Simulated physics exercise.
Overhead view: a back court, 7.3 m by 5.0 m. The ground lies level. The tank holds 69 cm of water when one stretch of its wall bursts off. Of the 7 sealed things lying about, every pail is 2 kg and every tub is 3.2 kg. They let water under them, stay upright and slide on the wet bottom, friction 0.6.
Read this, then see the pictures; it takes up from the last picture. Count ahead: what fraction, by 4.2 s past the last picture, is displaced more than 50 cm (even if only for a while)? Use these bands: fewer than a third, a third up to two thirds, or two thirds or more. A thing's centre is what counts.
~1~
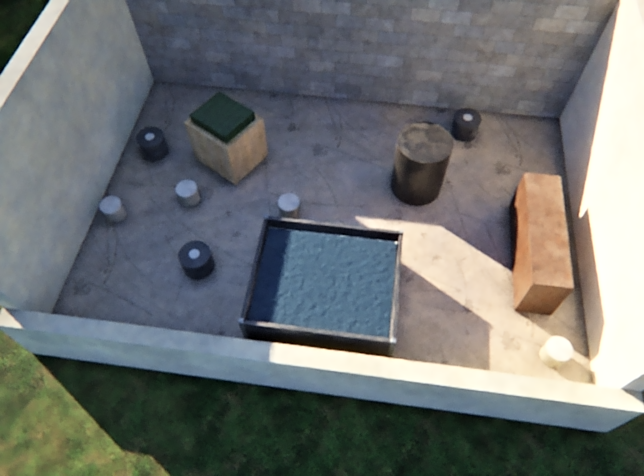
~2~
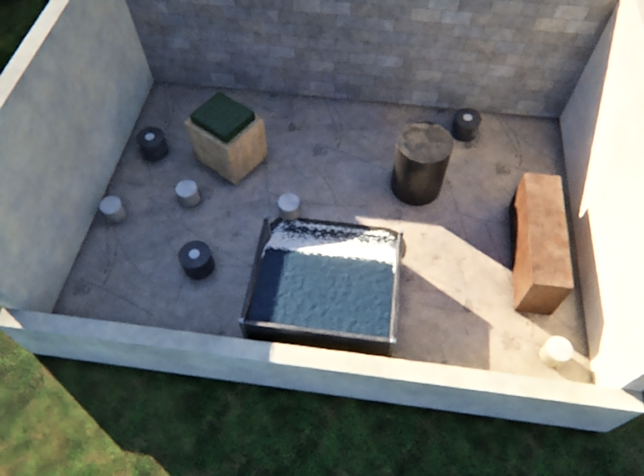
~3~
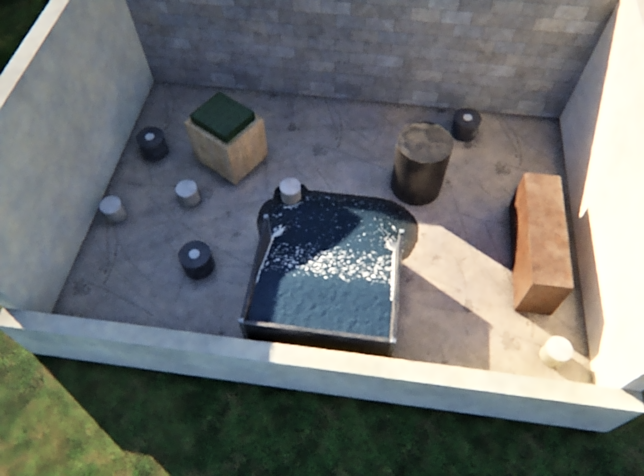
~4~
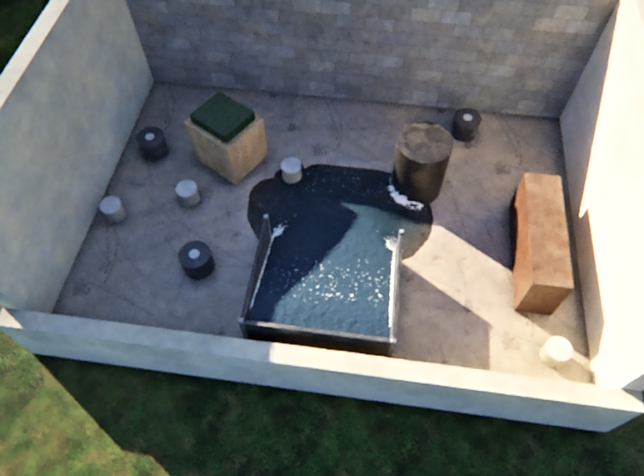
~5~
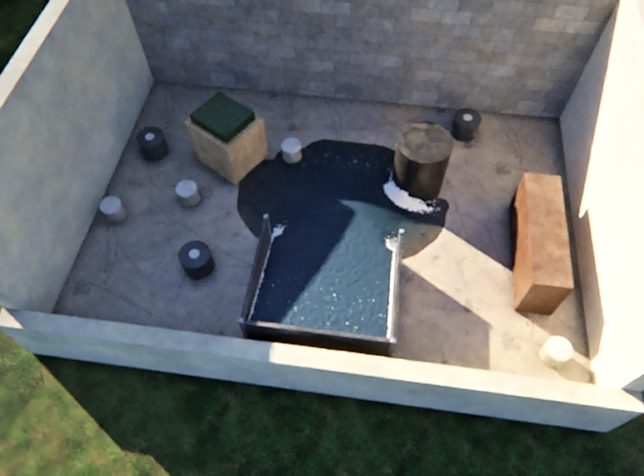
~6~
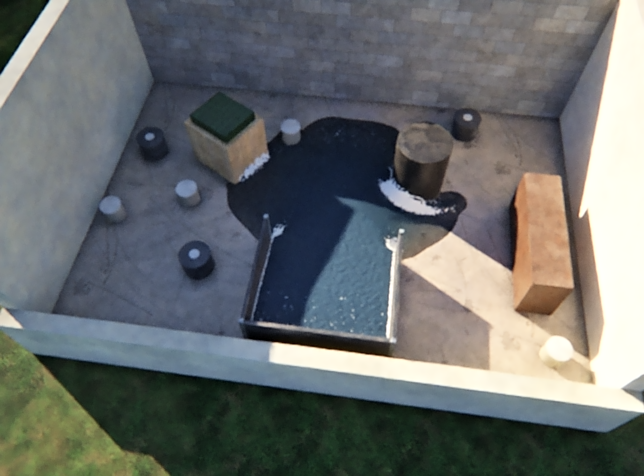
It falls in two thirds or more.
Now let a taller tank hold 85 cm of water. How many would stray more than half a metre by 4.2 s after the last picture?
The answer would then be 5.
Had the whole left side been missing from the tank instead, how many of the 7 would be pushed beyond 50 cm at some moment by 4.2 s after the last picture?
That would give 5.
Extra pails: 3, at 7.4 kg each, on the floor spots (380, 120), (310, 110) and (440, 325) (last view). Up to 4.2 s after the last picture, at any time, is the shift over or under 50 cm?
Each in turn ends up beyond the limit, beyond the limit, within the limit.
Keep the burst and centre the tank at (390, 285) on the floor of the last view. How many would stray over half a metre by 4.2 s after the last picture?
Count: 3.
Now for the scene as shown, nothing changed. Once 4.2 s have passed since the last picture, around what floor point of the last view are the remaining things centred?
They average out to somewhere around (271, 268).
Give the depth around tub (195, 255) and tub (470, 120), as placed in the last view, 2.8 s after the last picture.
Close to 0 and 6 centimetres.
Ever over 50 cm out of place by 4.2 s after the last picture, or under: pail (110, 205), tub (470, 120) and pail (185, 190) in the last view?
Result, in order: Overshooting / overshooting / overshooting.
Then, 0.4 s after the last picture 1 of 7 are over 50 cm from their spots; 0 afloat.
Then, 1.5 s after the last picture 1 of 7 are over 50 cm from their spots; 1 afloat.
Then, 2.8 s after the last picture 3 of 7 are over 50 cm from their spots; 3 afloat.
Then, 4.2 s after the last picture 5 of 7 are over 50 cm from their spots, and 5 have been at some point; 5 afloat.
